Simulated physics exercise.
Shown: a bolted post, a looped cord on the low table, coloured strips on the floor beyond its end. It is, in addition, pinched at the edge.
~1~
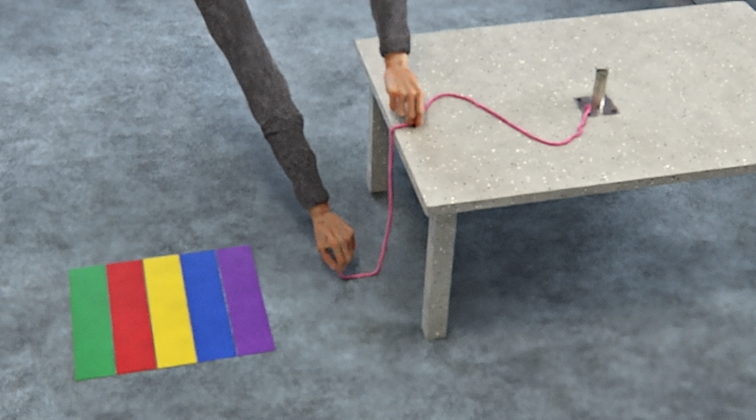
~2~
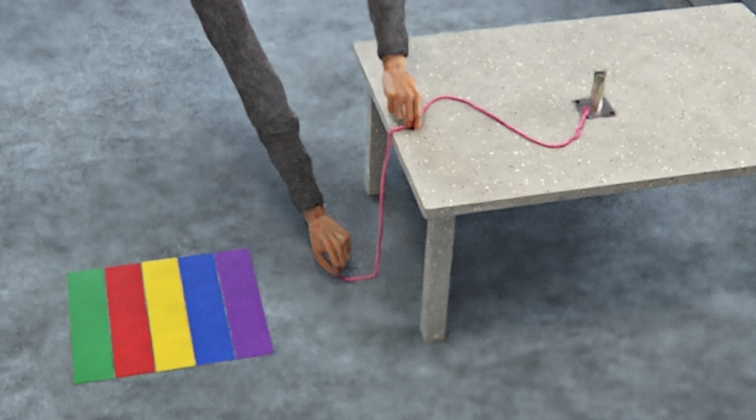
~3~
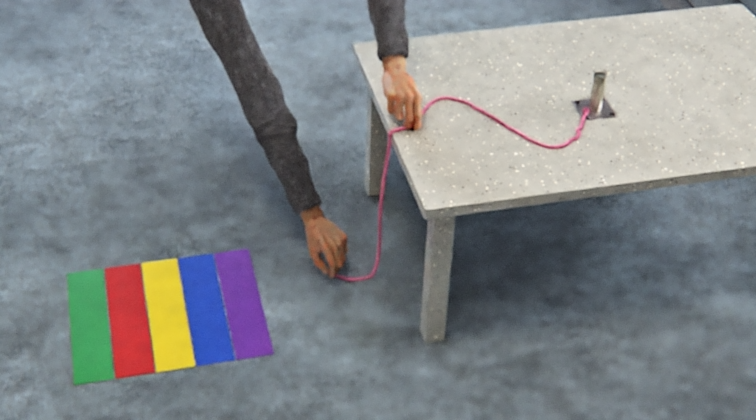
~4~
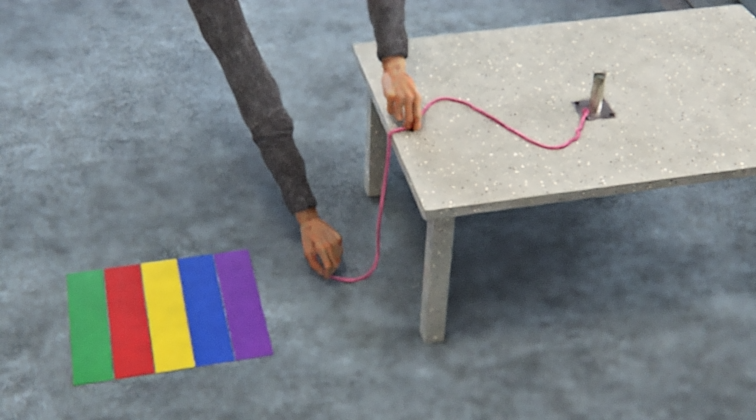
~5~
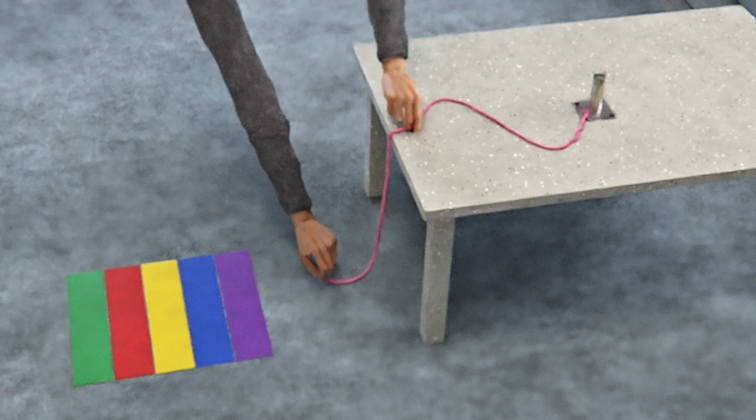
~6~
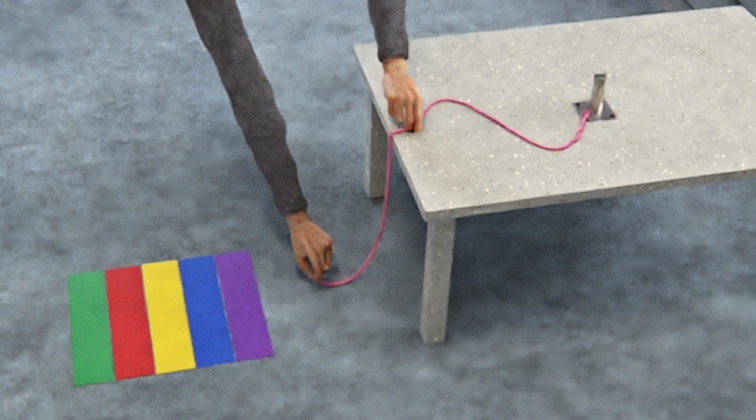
A hand slowly draws the pink cord's end left while another pinches it at the table edge.
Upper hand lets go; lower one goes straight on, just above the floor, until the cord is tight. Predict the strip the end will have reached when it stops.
I would say the green strip.
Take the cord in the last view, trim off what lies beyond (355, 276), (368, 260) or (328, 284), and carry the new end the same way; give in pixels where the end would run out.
Well, that gives around (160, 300) the first time, (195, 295) the next and (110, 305) the last.
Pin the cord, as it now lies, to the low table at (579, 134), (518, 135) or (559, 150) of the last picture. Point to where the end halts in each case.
Taking the tries in turn: (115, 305), (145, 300) and (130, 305).
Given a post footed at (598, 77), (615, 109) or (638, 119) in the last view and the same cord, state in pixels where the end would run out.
Results per try: (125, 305); (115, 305); (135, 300).
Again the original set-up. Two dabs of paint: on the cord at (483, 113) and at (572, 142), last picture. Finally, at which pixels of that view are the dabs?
End: (419, 130) and then (529, 118).
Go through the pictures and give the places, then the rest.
In the first frame, end (337, 268); purple (252, 333); blue (214, 339); yellow (174, 345); red (134, 351); green (94, 357).
In the second frame, end (332, 272); cord through (577, 130) (517, 131) (450, 97) (396, 130) (382, 196) (377, 260).
In the third frame, end (329, 273).
In the fourth frame, end (324, 274); cord through (577, 131) (516, 133) (449, 99) (396, 132) (382, 197) (376, 262).
In the fifth frame, end (319, 276).
In the sixth frame, end (314, 277); cord through (577, 132) (517, 134) (450, 100) (396, 133) (386, 198) (366, 263).
Early on, end near (169, 297); over yellow.
Midway, end near (118, 305); over red.
At the end of the slack, end near (90, 309); over green. It gets as far as the green strip.
